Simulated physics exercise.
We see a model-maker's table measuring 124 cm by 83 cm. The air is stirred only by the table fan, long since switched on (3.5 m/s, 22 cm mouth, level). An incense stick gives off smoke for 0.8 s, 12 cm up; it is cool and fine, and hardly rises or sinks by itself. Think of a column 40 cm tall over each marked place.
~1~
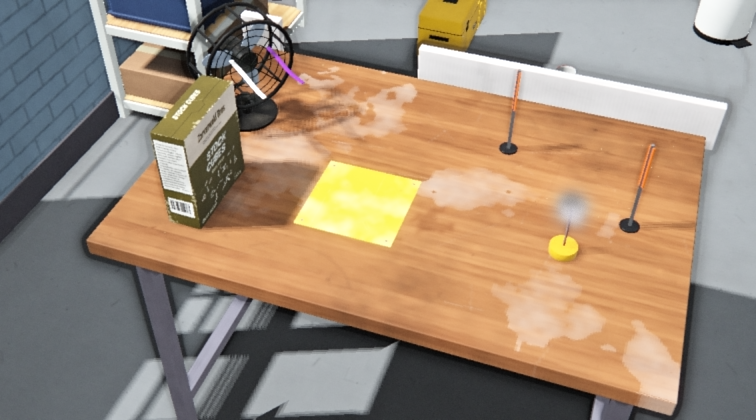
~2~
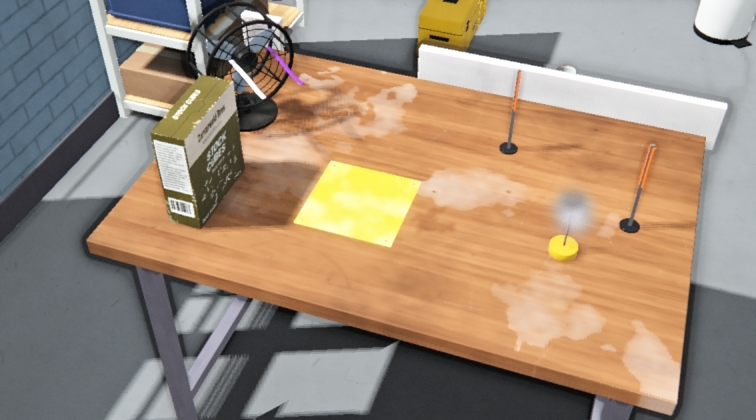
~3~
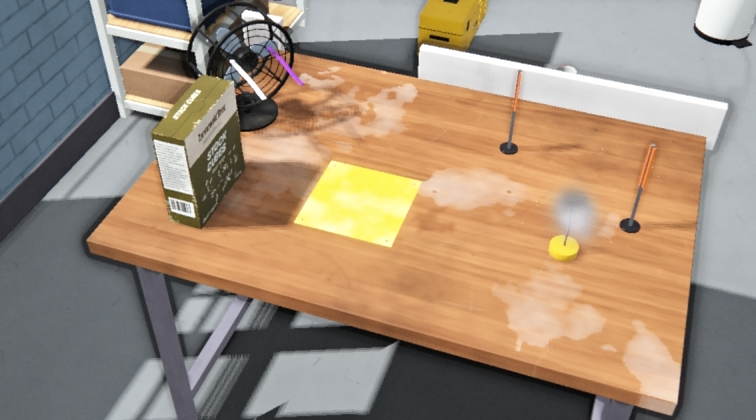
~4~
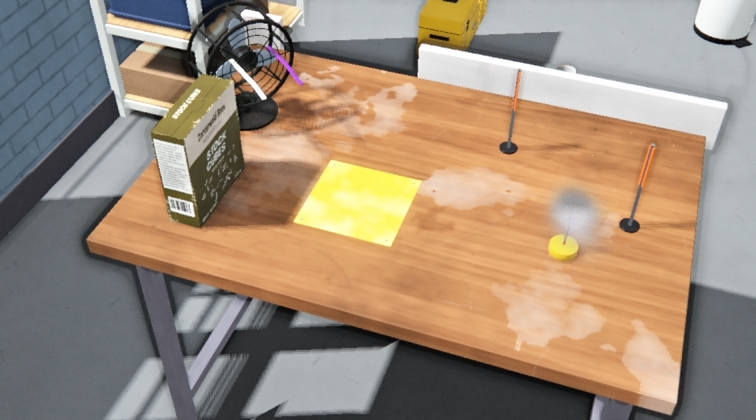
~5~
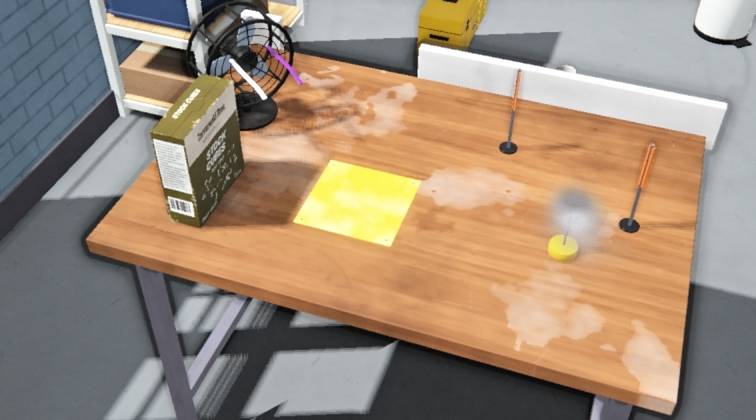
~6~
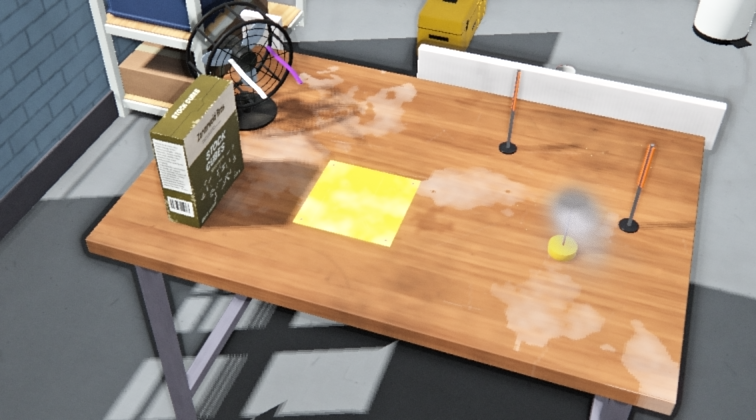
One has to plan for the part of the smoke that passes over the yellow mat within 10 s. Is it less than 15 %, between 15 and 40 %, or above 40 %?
Over the yellow mat: Less than 15 %.
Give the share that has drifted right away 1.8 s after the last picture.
About 60 %.
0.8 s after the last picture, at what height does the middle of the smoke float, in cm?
About 8 cm.
Then, 0.8 s after the last picture, 7 % is gone from the area; 0 % has passed over the yellow mat, and the middle of the rest is near (634, 270).
Then, 1.8 s after the last picture, 59 % is gone from the area; 0 % has passed over the yellow mat, and the middle of the rest is near (747, 309).
Then, 3.8 s after the last picture, 94 % is gone from the area; 0 % has passed over the yellow mat.
Then, 9.8 s after the last picture, 100 % is gone from the area; 0 % has passed over the yellow mat.
